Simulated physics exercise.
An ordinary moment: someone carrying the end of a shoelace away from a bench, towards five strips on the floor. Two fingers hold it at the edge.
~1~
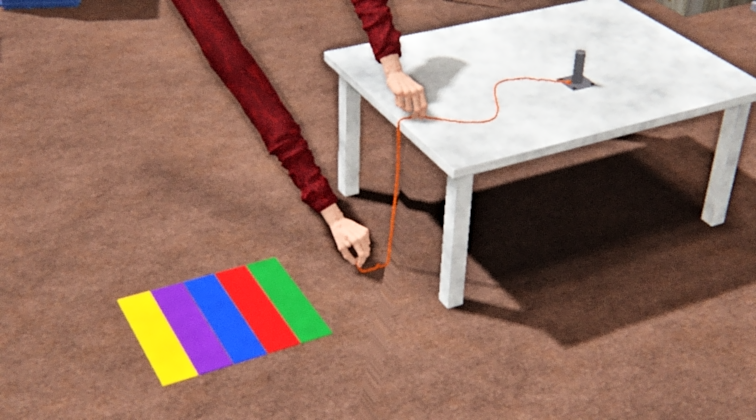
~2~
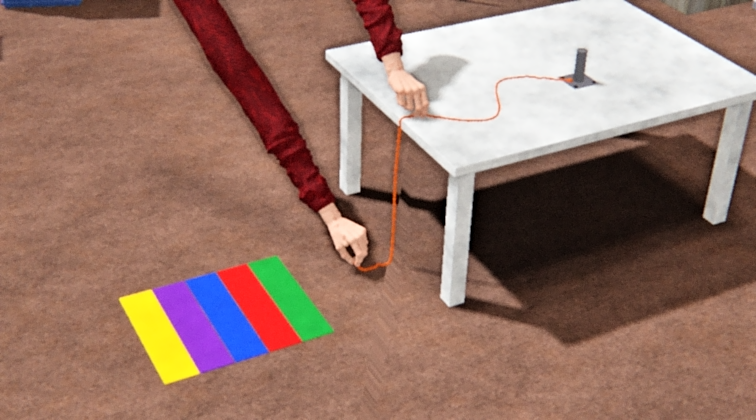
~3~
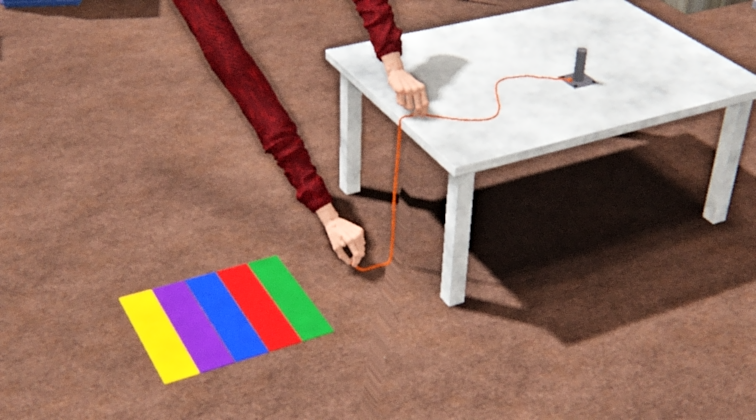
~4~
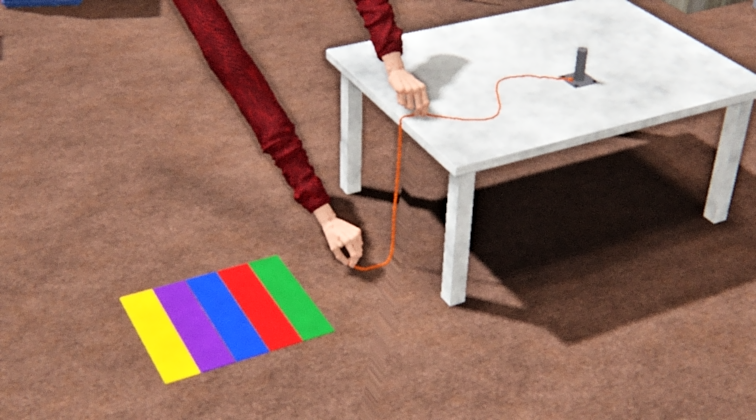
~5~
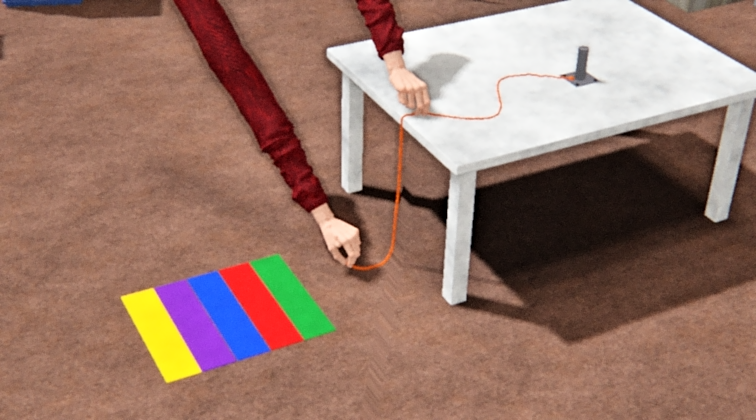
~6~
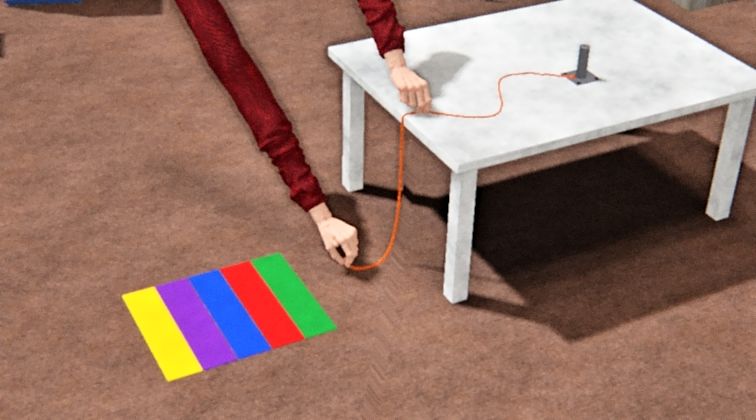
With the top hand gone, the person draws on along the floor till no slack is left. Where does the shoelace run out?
The end stops over the purple strip.
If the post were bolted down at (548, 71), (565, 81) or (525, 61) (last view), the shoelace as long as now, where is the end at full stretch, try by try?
The places are (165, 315), (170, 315) and (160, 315).
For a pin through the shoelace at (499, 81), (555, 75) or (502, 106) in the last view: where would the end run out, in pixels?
The places are (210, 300), (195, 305) and (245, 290).
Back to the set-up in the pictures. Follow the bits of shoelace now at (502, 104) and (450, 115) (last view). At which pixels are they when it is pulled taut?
At (458, 105), then (397, 128).
Soon after, end near (244, 292); over red.
After that, end near (211, 301); over blue.
At the stop, end near (191, 307); over purple. It gets as far as the purple strip.
